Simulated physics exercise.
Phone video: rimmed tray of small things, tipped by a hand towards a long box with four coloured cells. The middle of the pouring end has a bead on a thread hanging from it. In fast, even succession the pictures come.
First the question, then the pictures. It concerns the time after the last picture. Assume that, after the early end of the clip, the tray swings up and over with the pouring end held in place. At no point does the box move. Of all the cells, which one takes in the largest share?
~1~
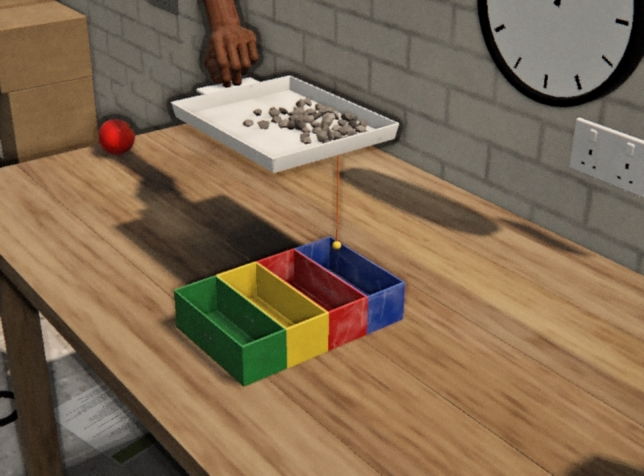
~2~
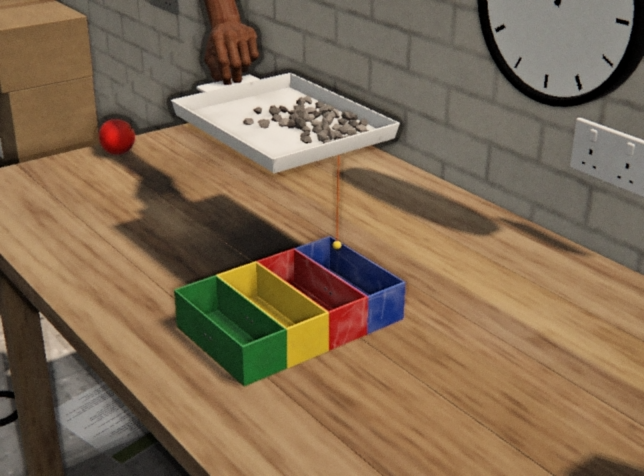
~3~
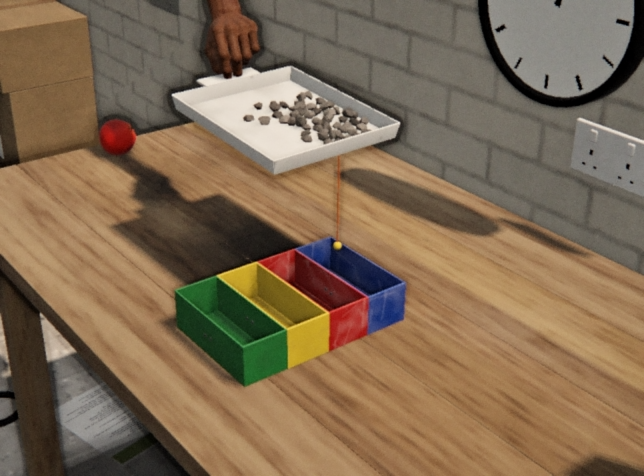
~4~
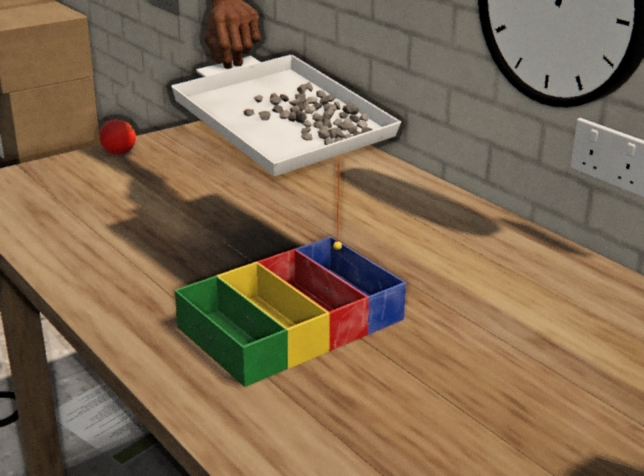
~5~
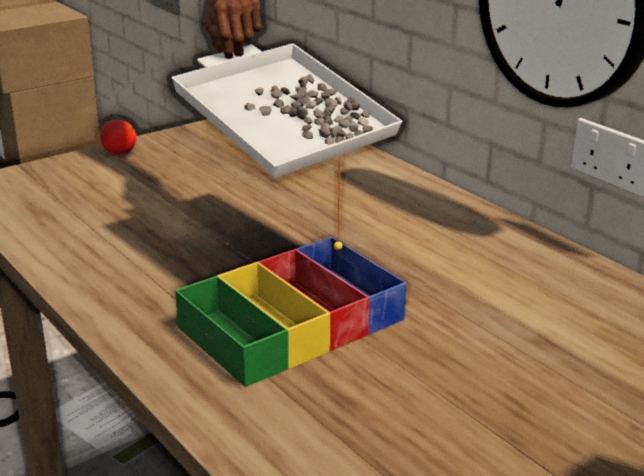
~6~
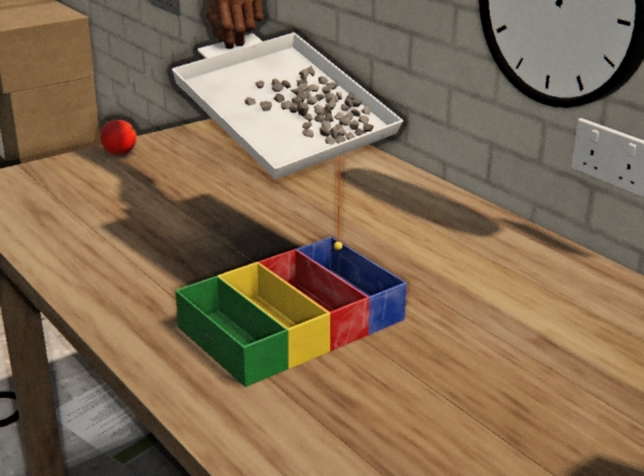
The largest share goes to the red cell.
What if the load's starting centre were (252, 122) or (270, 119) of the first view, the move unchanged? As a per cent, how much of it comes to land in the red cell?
First about 40, then 60 per cent.
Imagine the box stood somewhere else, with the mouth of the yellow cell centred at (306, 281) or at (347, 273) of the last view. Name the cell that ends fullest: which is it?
Result 1: The yellow cell. Result 2: The cell in green.
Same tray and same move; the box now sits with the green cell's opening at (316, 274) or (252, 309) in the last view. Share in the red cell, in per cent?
Around 0 % followed by around 40 %.
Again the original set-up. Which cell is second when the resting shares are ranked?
That blue cell.
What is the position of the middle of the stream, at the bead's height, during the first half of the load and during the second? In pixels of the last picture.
Around (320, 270) first; around (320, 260) second.
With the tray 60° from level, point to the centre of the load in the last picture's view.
Mark it at roughly (332, 136) in the final frame.
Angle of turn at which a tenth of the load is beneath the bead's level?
Somewhere around 85 degrees.
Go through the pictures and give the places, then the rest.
In the first frame, corners of the pouring end at (274, 157) and (395, 123), level; middle of the load at (316, 124), bits of gravel; bead on its thread at (337, 245); green cell at (265, 354); yellow cell at (307, 336); red cell at (348, 320); blue cell at (386, 305).
In the second frame, corners of the pouring end at (274, 157) and (395, 123), level; middle of the load at (316, 123).
In the third frame, corners of the pouring end at (275, 159) and (396, 123), tipped barely, lowest at the left corner; middle of the load at (317, 120).
In the fourth frame, corners of the pouring end at (275, 161) and (396, 122), tipped a little, lowest at the left corner; middle of the load at (317, 116).
In the fifth frame, corners of the pouring end at (276, 163) and (398, 121), tipped a little, lowest at the left corner; middle of the load at (318, 112).
In the sixth frame, corners of the pouring end at (276, 166) and (398, 120), tipped clearly, lowest at the left corner; middle of the load at (319, 108); green cell at (266, 354); yellow cell at (309, 337); red cell at (349, 321); blue cell at (387, 305).
Soon, tray tipped steeply; nearly all on the tray; a stray few falling or outside the box.
A while on, tray tipped right over; about half on the tray; a small part in the red cell; a stray few in the yellow cell; a stray few in the blue cell; about a third falling or outside the box.
Towards the end, tray tipped past a quarter turn; about two thirds in the red cell; about a quarter in the blue cell; a small part in the yellow cell; a stray few in the green cell; a small part falling or outside the box.
Finally, tray tipped past a quarter turn; about two thirds in the red cell; about a quarter in the blue cell; a small part in the yellow cell; a stray few in the green cell; a small part outside the box.
